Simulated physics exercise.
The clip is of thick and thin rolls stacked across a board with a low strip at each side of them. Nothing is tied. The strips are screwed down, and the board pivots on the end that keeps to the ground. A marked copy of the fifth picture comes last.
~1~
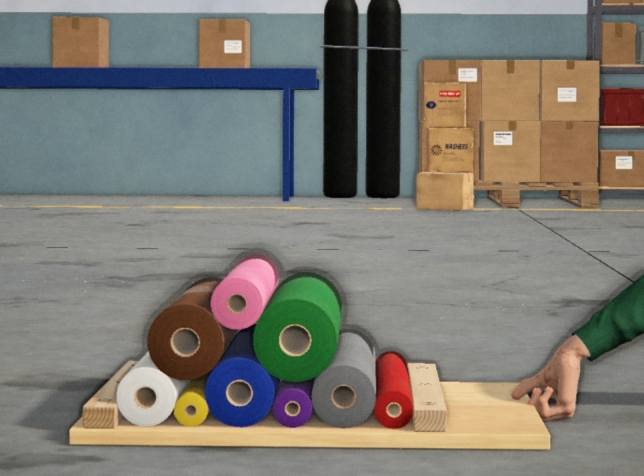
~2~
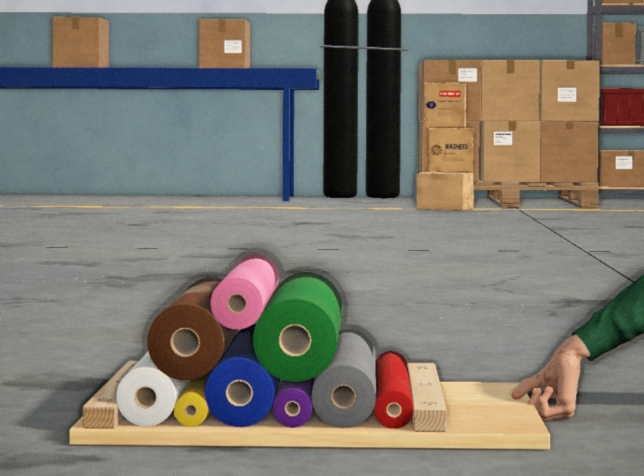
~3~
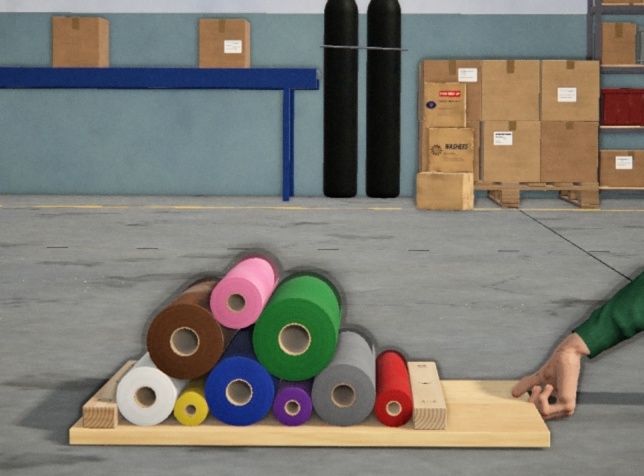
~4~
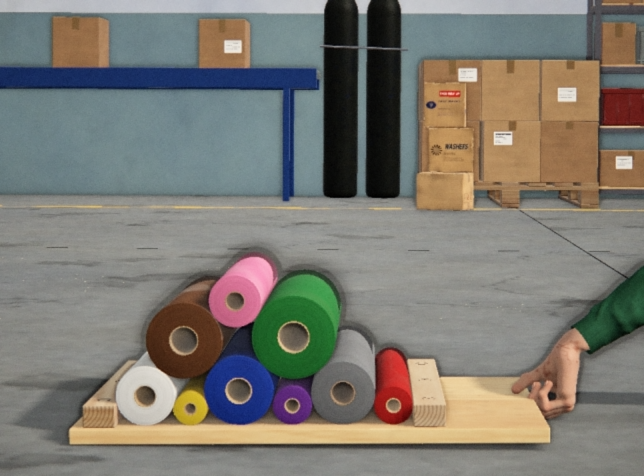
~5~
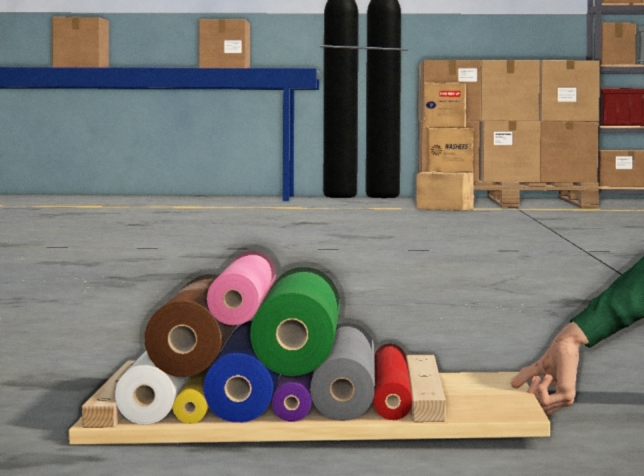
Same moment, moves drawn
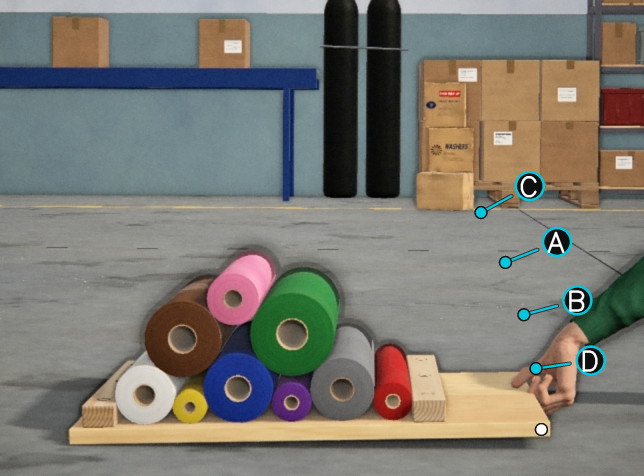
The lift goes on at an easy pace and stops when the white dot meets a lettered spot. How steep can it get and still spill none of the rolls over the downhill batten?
At most to C.
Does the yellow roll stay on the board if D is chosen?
The yellow roll: Yes.
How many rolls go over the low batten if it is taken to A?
The count is none.
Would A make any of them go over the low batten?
No, at A.
On the marked copy, A at (505, 262); B at (524, 315); C at (481, 213); D at (536, 369); the white dot at (541, 429).
Taking C. A third of the way, board at 17°.
Two thirds of the way, board at 29°.
When it is over, board at 29°, none over the low batten.
As for the rest, A none over the low batten; B none over the low batten; D none over the low batten.
